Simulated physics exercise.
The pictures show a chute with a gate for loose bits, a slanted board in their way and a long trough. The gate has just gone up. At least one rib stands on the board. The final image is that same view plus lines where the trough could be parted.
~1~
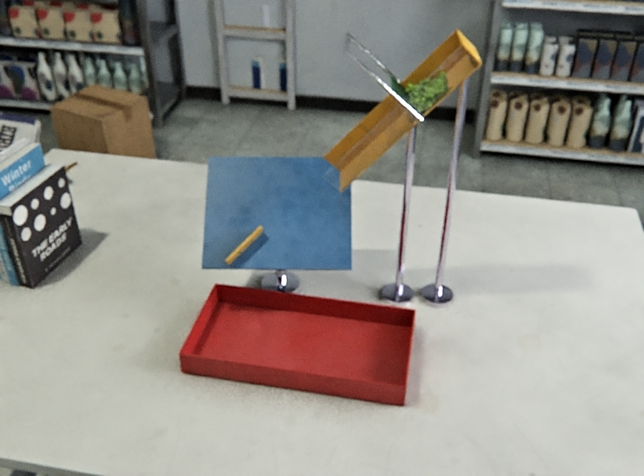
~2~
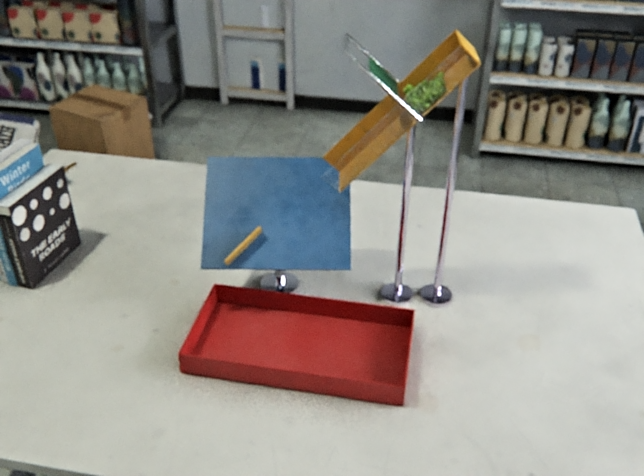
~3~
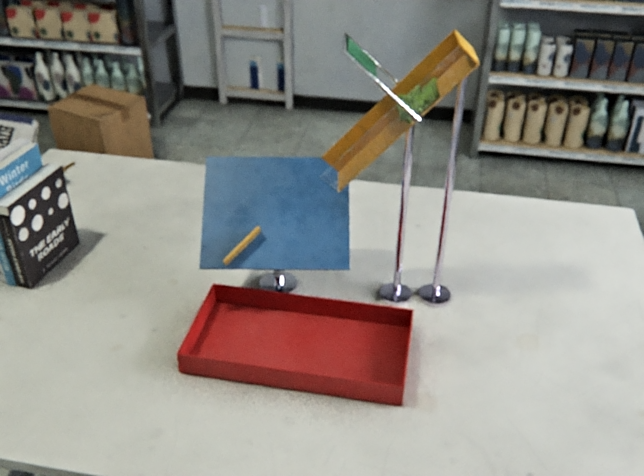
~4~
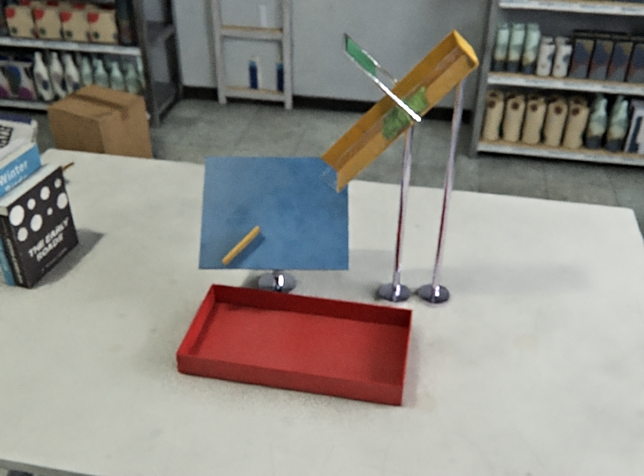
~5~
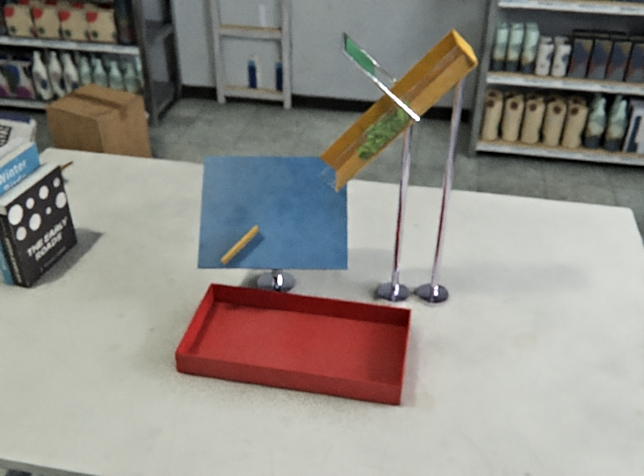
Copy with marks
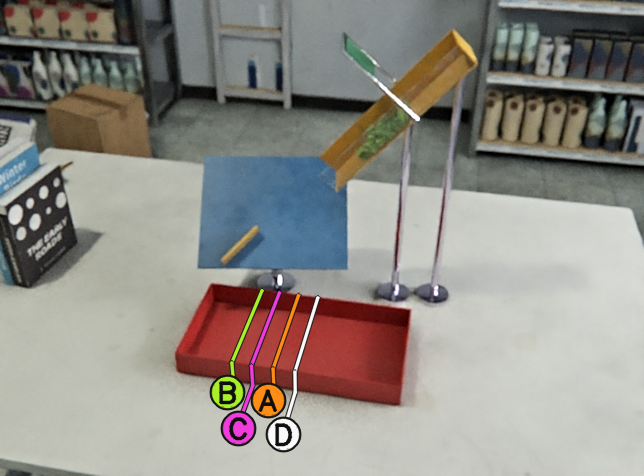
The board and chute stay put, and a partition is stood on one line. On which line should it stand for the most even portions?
Take B.
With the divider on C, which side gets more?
Left.
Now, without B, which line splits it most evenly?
That is line C.
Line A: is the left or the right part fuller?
Left.
On the marked copy, line A crosses the front rim at (273, 367); line B crosses the front rim at (232, 361); line C crosses the front rim at (251, 364); line D crosses the front rim at (295, 371).
With A, of what is caught, nearly all on the left of the divider, a small part on the right.
With B, of what is caught, about half on the left of the divider, about half on the right.
With C, of what is caught, most on the left of the divider, about a quarter on the right.
With D, of what is caught, nearly all on the left of the divider, a stray few on the right.
